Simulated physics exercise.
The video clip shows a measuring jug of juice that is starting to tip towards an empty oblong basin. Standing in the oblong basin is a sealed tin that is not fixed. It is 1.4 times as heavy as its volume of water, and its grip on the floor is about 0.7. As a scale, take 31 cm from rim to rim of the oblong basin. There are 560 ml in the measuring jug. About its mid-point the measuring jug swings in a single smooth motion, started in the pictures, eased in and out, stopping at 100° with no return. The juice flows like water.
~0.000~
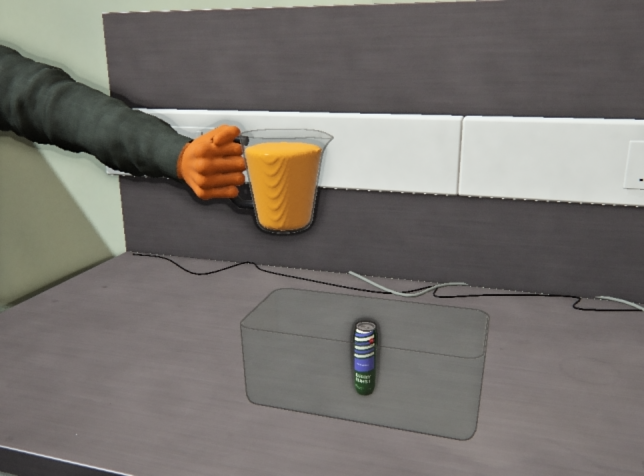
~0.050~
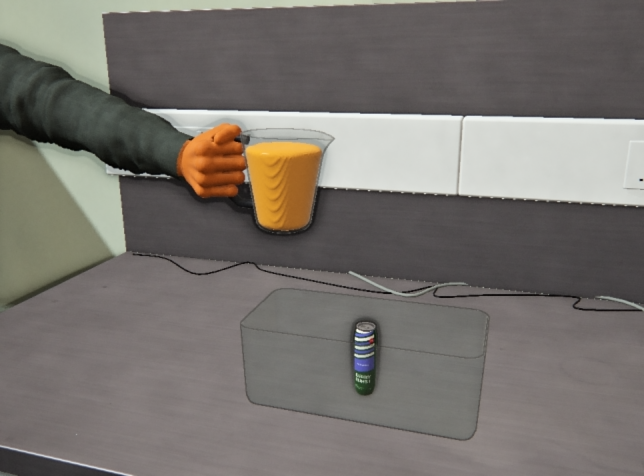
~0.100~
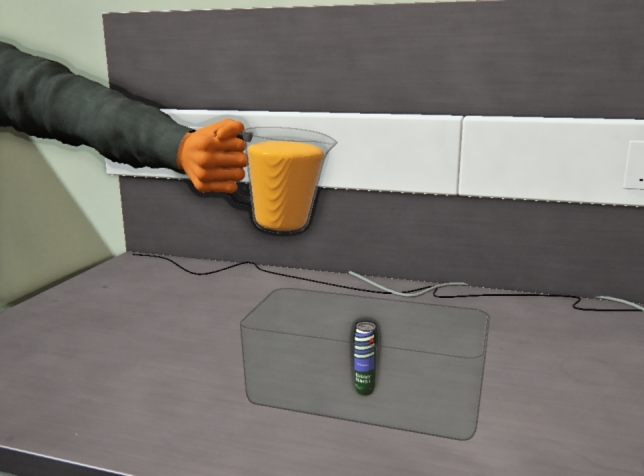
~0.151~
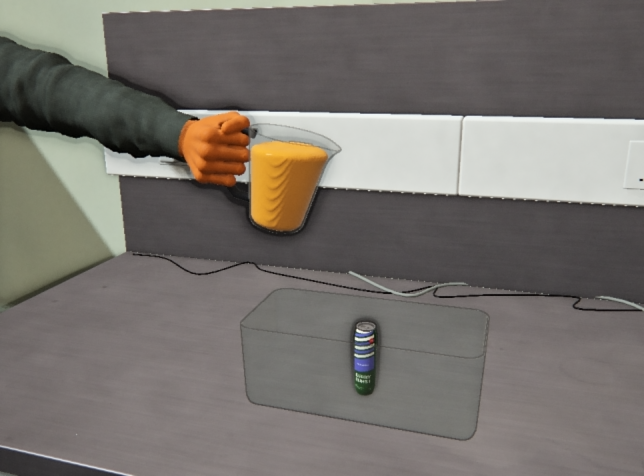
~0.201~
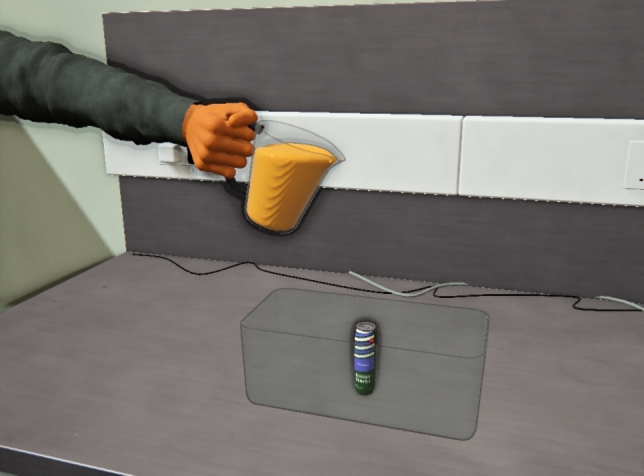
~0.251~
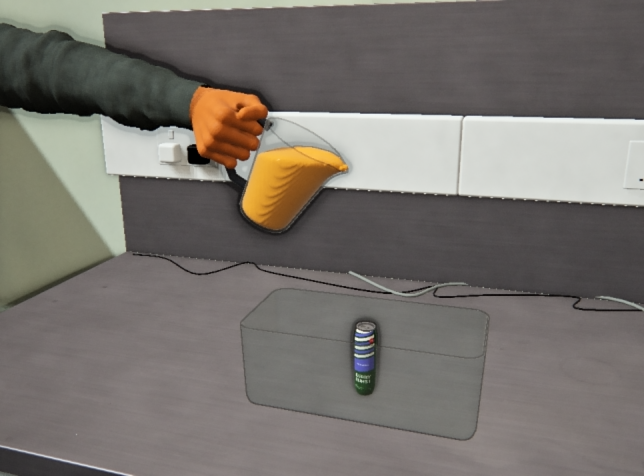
At the start, a gloved orange hand holds a clear measuring jug of orange juice upright above a grey table, where a striped tin stands by a see-through oblong basin. The hand then tilts the jug smoothly to the right, and the juice slides up to its rim.
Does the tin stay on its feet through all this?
Yes.
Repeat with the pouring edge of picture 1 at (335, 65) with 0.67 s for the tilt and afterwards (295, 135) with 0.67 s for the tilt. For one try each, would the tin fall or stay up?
First it stays on its base; then it tips over.
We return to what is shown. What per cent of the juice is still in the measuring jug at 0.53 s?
Close to 54 percent of the liquid remains at that time.
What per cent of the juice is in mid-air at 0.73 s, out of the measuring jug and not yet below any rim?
Close to 22 per cent.
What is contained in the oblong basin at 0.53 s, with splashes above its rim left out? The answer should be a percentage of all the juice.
12 %, give or take.
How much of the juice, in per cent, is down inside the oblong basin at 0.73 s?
Roughly 64 %.
After 0.53 s the tilt is 89° and 55 per cent is still to pour; the tin stands where it began.
After 0.73 s the tilt is 100° and 13 per cent is still to pour; the tin stands where it began.
After 0.94 s the tilt is 100° and 1 per cent is still to pour; the tin stands where it began.
After 1.17 s the tilt is 100° and 0 per cent is still to pour; the tin stands where it began.
In the end the tin stands where it began.
